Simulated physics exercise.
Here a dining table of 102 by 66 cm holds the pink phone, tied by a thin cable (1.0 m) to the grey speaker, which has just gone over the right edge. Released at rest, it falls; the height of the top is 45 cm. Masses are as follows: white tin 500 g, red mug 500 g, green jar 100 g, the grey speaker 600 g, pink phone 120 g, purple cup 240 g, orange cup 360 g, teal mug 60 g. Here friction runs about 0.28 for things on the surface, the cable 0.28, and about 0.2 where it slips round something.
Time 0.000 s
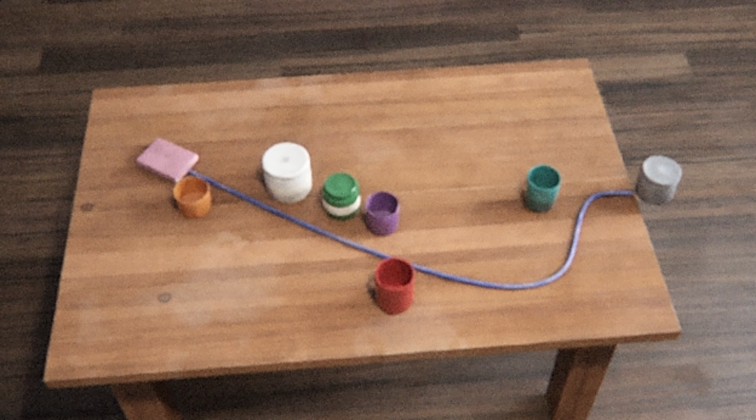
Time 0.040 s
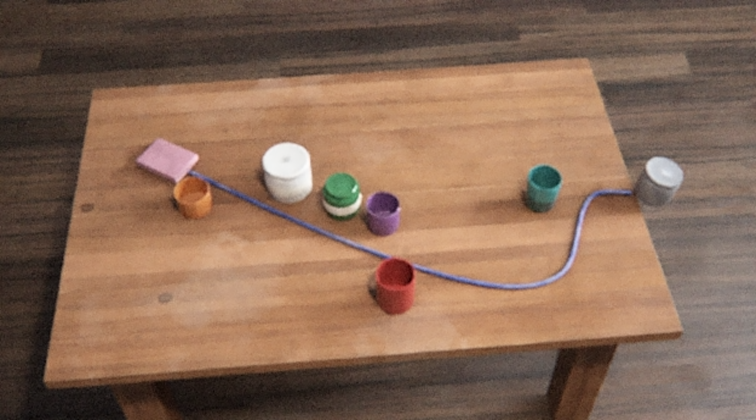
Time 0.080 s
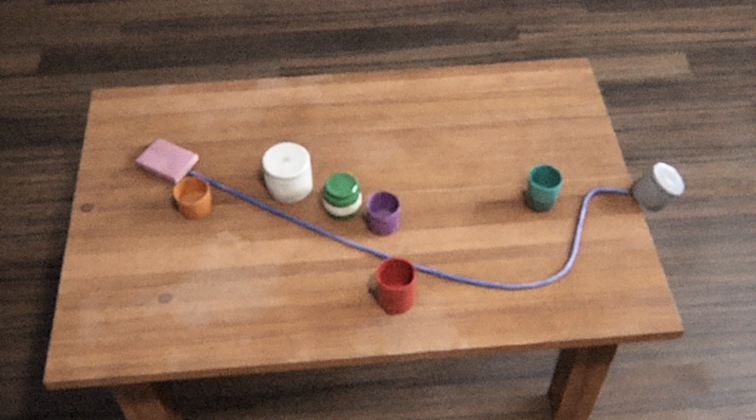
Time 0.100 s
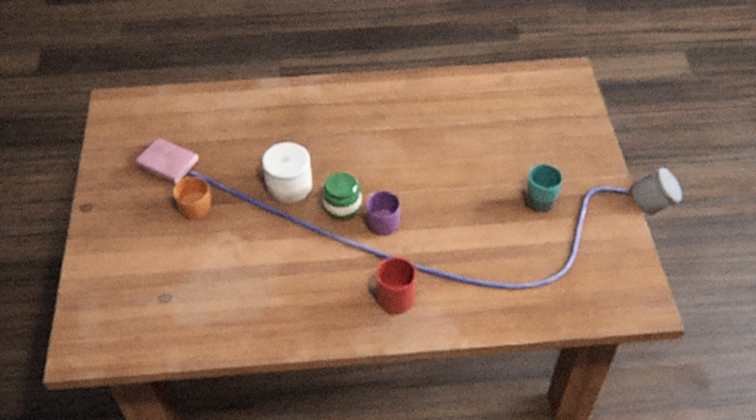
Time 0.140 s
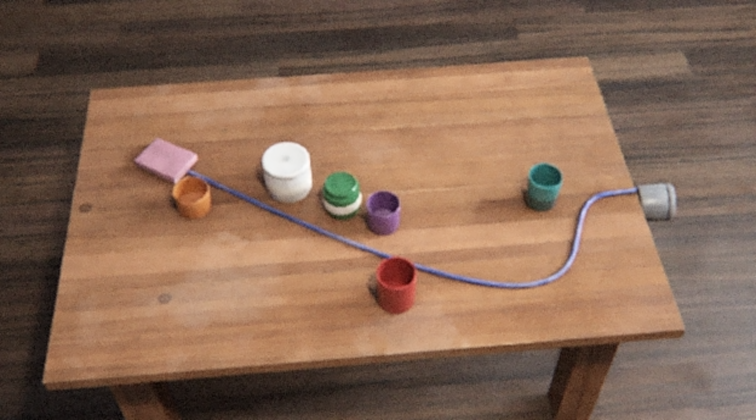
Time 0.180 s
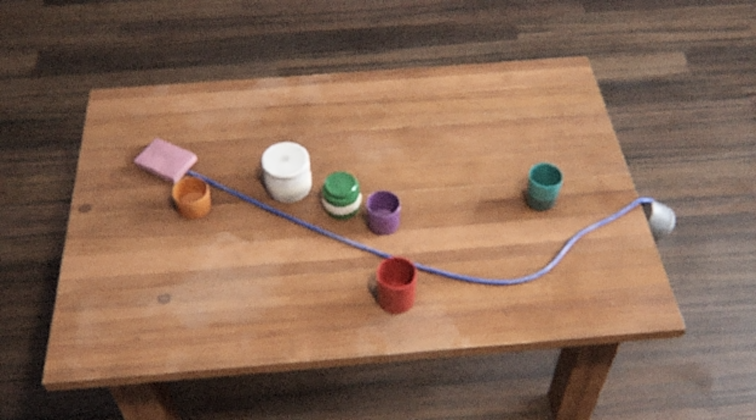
A grey speaker tips over the table's right edge and drops, tugging the cable straighter.
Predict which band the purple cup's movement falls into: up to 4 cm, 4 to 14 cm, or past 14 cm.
Category: Mid.
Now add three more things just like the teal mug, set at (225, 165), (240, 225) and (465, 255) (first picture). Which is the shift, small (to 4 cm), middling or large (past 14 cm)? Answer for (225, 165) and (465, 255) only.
The first would move a long way, and the second would move a long way.
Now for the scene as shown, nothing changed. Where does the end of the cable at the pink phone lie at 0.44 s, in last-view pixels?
Somewhere about (299, 204) in the final view.
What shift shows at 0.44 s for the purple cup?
I'd put the purple cup at some 8 cm.
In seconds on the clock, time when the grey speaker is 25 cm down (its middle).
Roughly 0.30 s.
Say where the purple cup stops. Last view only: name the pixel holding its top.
Near (396, 169).
At 0.4 s, the cable's tail end at (299, 204); purple cup 7 cm off its start, pink phone 24 cm off its start, white tin 5 cm off its start.
At 0.7 s, the cable's tail end at (327, 224); purple cup 8 cm off its start, pink phone 36 cm off its start, white tin 6 cm off its start.
At 0.9 s, the cable's tail end at (328, 225); purple cup 8 cm off its start at (396, 169), pink phone 36 cm off its start at (323, 243), white tin 6 cm off its start at (319, 160).
At 1.2 s, the cable's tail end at (328, 225); purple cup 8 cm off its start, pink phone 36 cm off its start, white tin 6 cm off its start.
At 2.4 s, the cable's tail end at (328, 225); purple cup 8 cm off its start at (396, 169), pink phone 36 cm off its start at (323, 243), white tin 6 cm off its start at (319, 160), green jar 5 cm off its start at (361, 169).
